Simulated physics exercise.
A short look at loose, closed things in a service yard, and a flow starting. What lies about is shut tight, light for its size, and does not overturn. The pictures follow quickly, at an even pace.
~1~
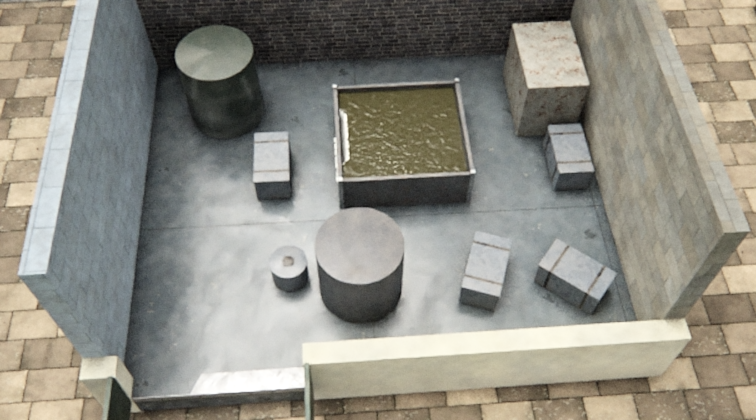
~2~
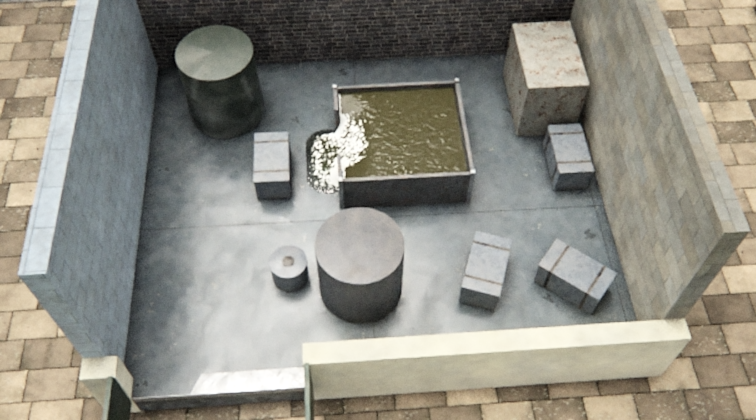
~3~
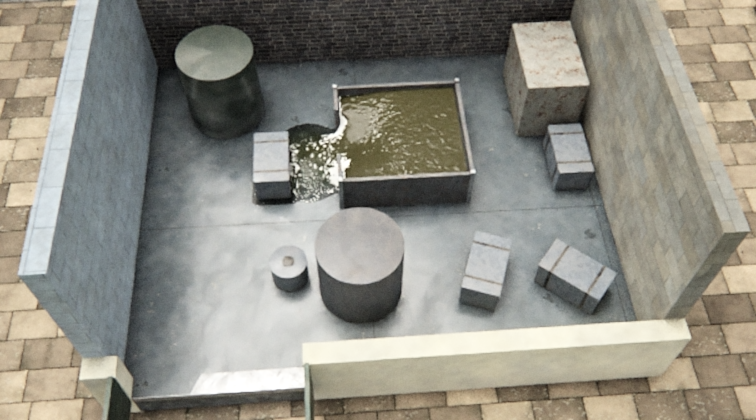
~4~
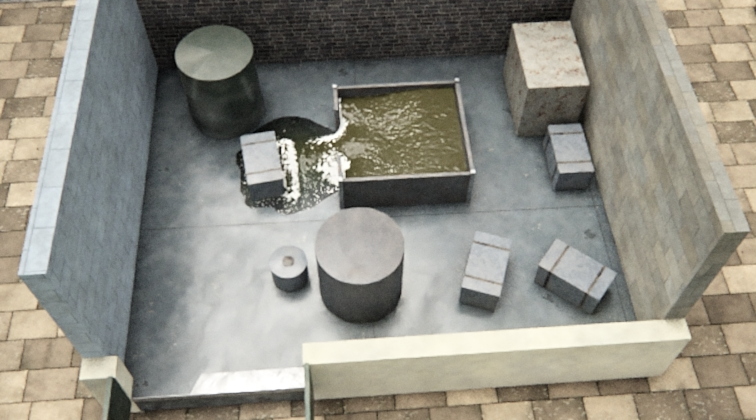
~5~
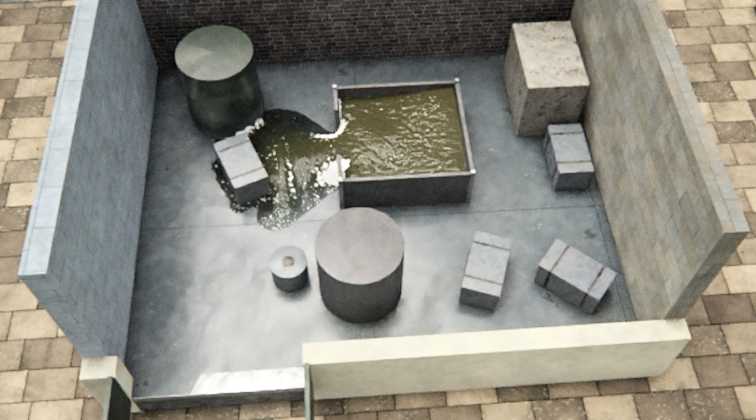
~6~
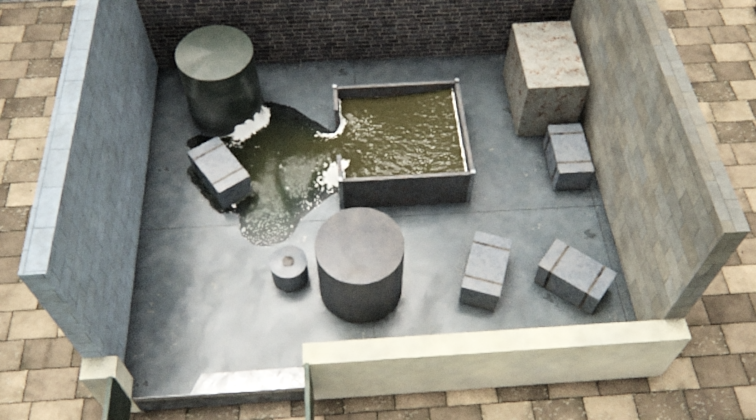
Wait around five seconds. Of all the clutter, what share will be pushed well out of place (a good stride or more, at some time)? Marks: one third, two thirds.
Share: Under a third.
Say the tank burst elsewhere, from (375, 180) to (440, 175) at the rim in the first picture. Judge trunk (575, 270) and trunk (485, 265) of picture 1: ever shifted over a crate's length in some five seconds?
In turn: Shifted that much, moved that far.
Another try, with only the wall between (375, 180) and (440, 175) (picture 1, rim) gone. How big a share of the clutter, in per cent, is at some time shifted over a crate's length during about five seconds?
Near 40 in a hundred.
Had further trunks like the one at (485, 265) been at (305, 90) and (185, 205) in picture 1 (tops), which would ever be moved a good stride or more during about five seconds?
One after the other: Short of that, pushed that far.
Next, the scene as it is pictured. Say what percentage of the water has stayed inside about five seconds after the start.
Near 84 in a hundred.
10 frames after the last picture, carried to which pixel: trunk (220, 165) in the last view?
Close to (150, 222).
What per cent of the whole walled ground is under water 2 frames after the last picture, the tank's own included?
About 25 per cent.
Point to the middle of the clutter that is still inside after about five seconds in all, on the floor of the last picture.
Around (479, 249).
A moment on, 1 of 5 are well off their spots; 0 afloat.
Next, 1 of 5 are well off their spots; 1 afloat.
Later, 1 of 5 are well off their spots; 1 afloat.
In the end, 1 of 5 are well off their spots, and 1 have been at some point; 0 afloat.
